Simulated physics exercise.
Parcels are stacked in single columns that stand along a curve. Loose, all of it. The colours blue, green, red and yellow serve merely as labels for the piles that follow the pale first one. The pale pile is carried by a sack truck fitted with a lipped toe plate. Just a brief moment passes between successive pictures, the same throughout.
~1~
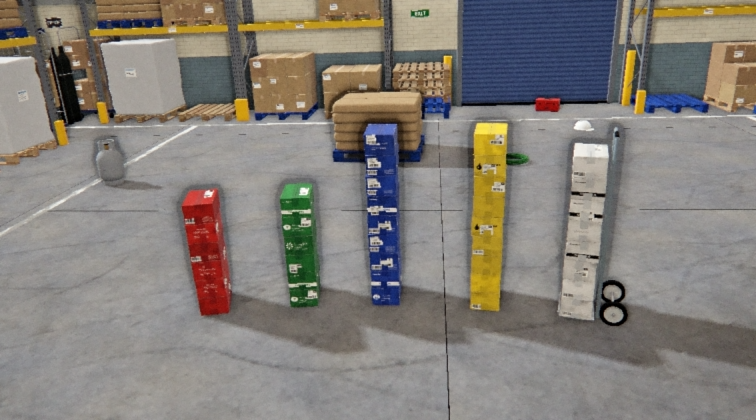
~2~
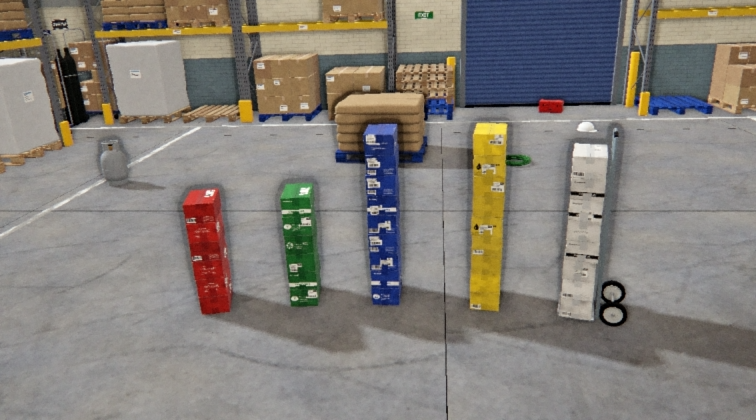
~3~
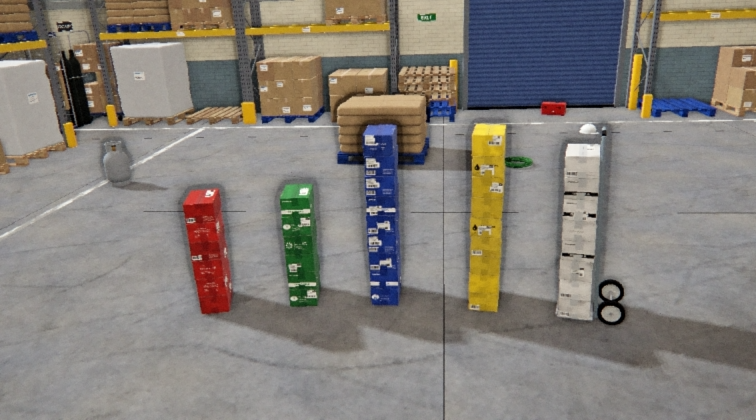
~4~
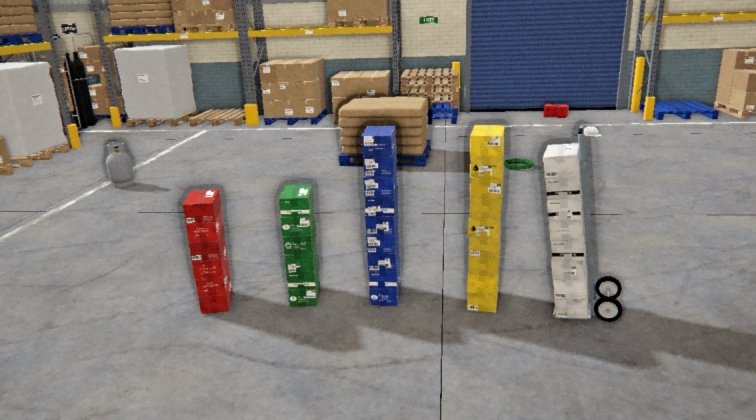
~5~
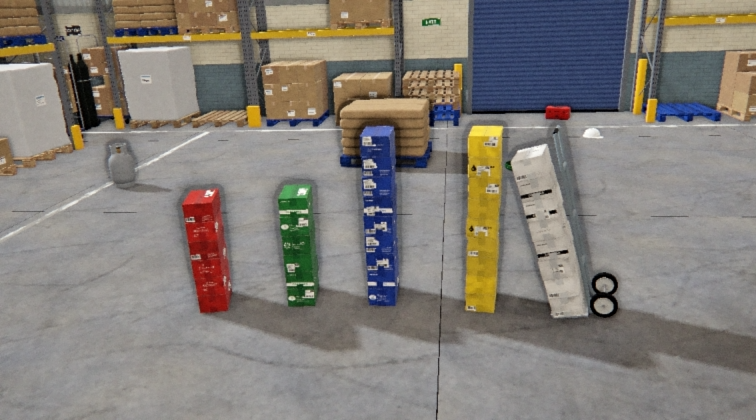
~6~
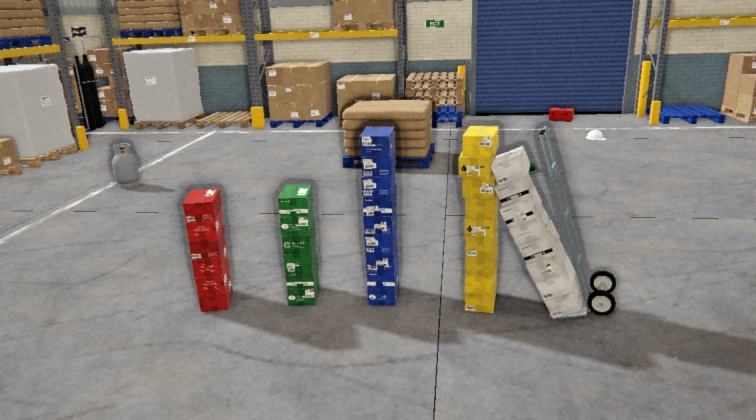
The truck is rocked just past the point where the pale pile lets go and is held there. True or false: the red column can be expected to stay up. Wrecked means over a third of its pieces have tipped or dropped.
False.
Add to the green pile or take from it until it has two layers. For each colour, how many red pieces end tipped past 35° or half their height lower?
Pieces down at the end for red: 3.
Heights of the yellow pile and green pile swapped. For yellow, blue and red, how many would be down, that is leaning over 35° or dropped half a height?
It comes to yellow 6, then blue 9, then red 6.
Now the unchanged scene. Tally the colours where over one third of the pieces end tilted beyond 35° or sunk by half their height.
Counting by colour, the total comes out at 4.
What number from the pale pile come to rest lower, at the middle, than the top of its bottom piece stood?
Altogether it is 3.
Shortly afterwards, 8 of the pale pile down; none of the 6 red parcels down (9 of 30 in all colours); top red parcel unmoved; top yellow parcel tilted clearly, about its own height lower.
Next, 8 of the pale pile down; none of the 6 red parcels down (23 of 30 in all colours); top red parcel tilted a little; top blue parcel tilted steeply, some two heights lower.
In the end, 8 of the pale pile down; 6 of the 6 red parcels down (29 of 30 in all colours); top red parcel upside down; top green parcel upside down. From the last view, middles, top red parcel near (40, 310), top green parcel near (139, 275).
